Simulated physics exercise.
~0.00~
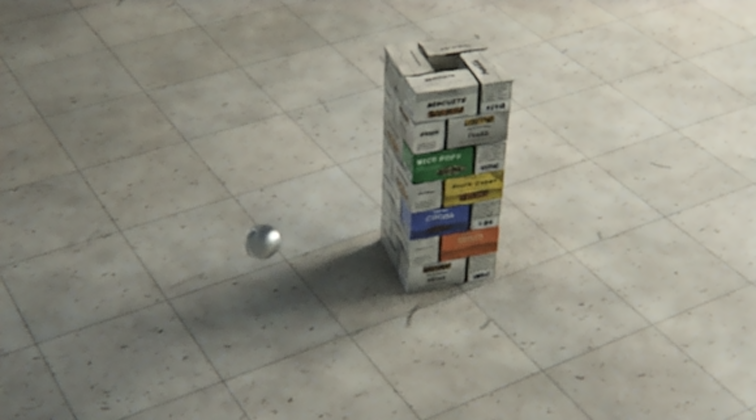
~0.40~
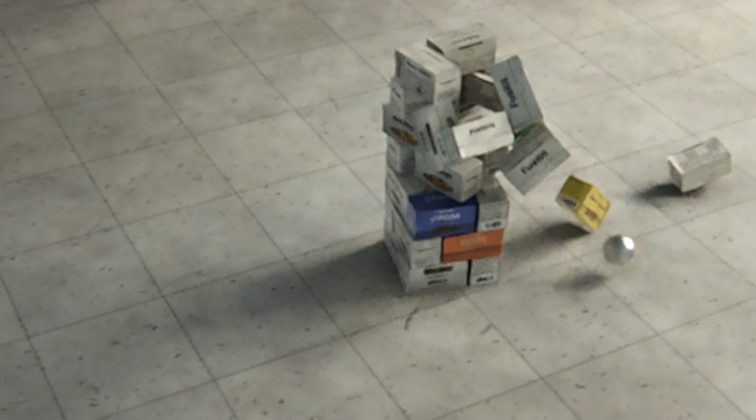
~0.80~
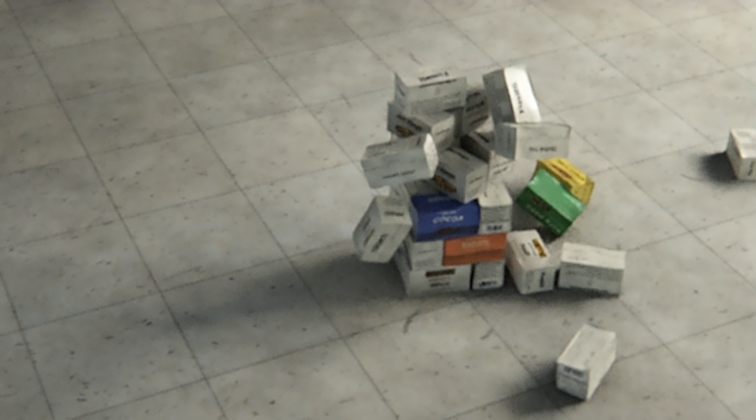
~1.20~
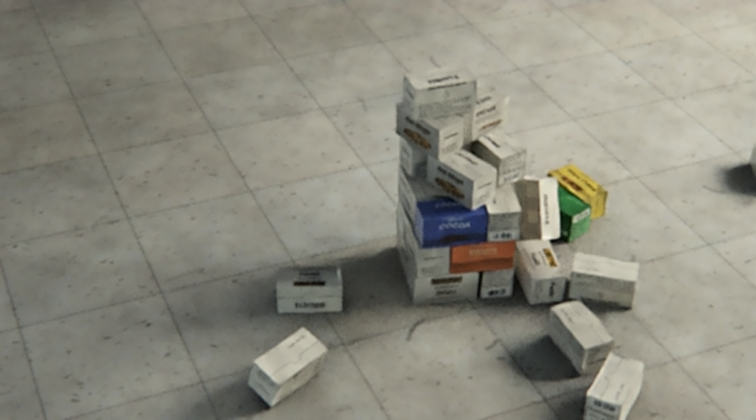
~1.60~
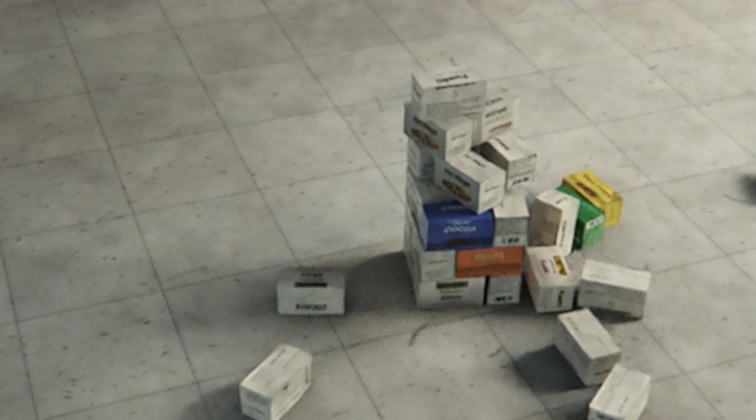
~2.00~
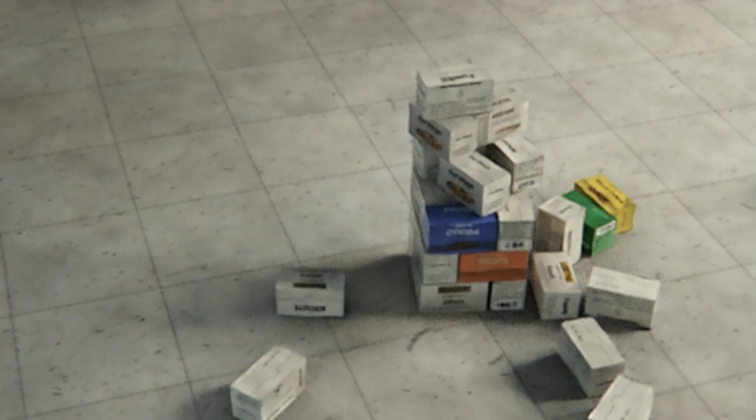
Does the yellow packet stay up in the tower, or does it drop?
The yellow packet drops. It is knocked out to the right and ends up tipped over, resting against the green packet beside the tower.
On a tiled floor, a steel ball strikes a box tower, which partly collapses and stays partly standing.
